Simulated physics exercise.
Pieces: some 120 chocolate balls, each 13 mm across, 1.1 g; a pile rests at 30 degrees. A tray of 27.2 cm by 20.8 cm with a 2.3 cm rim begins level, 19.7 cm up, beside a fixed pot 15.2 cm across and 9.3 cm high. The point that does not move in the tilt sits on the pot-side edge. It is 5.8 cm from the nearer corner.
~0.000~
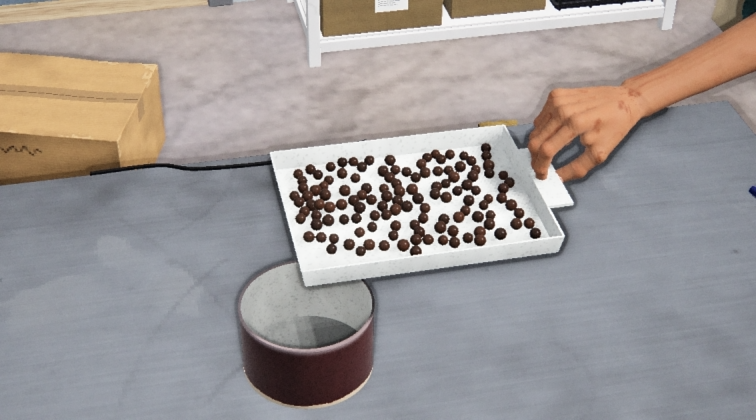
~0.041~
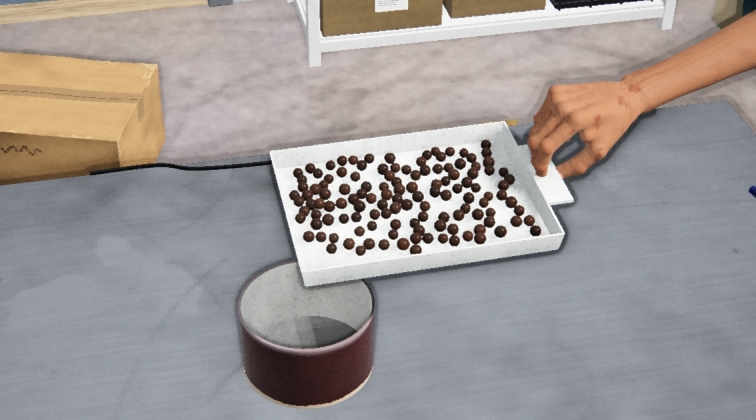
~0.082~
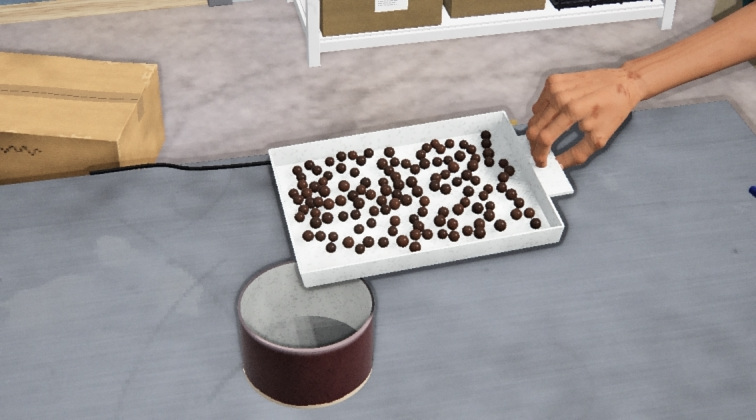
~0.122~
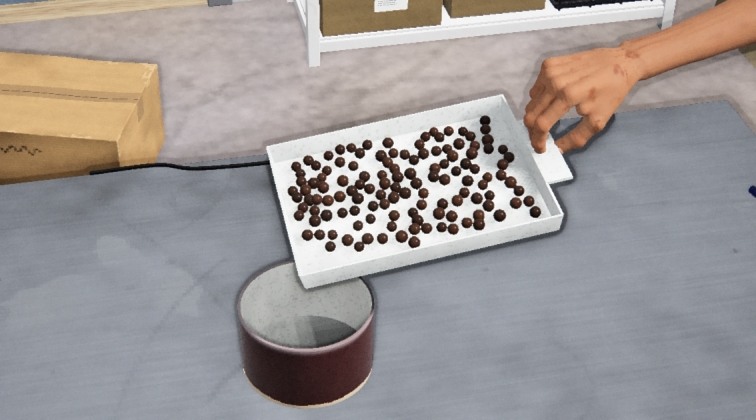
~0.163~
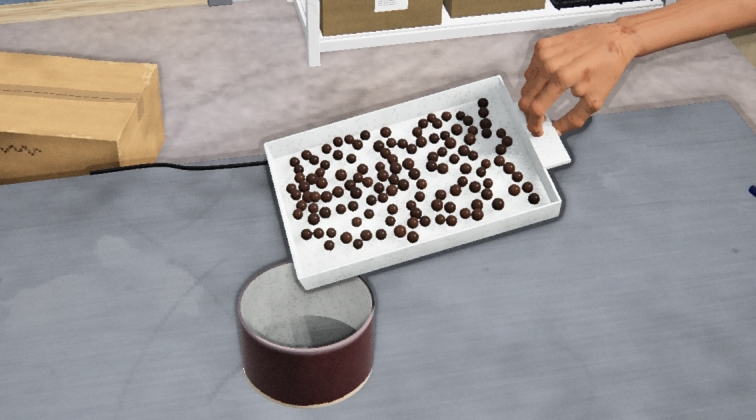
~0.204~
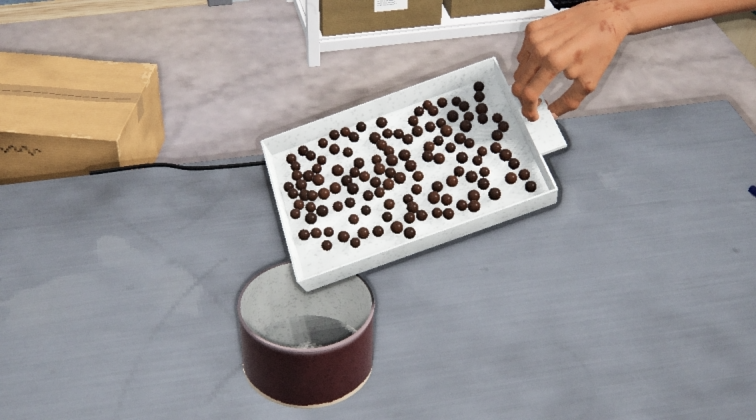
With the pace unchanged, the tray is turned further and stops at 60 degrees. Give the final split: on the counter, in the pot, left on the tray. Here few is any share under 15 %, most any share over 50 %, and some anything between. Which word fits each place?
Counter: Some; pot: Few; tray: Most.
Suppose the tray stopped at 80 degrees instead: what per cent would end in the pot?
That would give about 0 per cent.
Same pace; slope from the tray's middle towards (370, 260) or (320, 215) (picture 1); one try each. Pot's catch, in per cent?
Roughly 0 % for the first direction, roughly 0 % for the second.
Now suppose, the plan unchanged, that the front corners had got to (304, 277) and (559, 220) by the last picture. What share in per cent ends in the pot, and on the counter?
That works out as pot 0 and counter 5.
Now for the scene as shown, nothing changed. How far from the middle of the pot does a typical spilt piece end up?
Distance: Roughly 26 cm.
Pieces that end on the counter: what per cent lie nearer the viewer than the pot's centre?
Estimate: Close to 90 per cent of the pieces.
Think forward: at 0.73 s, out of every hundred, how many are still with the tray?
Roughly 75 percent of the load, I'd say.
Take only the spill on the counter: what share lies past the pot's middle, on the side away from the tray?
That comes to roughly 100 percent.
After 0.37 s, tilt 41 degrees; the tray holds 100 %, the pot 0 %.
Then, at 0.48 s, tilt 55 degrees; the tray holds 100 %, the pot 0 %.
Then, at 0.73 s, tilt 60 degrees; the tray holds 75 %, the pot 0 %.
In the end, at 1.9 s, counter 35 %, pot 0 %, tray 65 %.
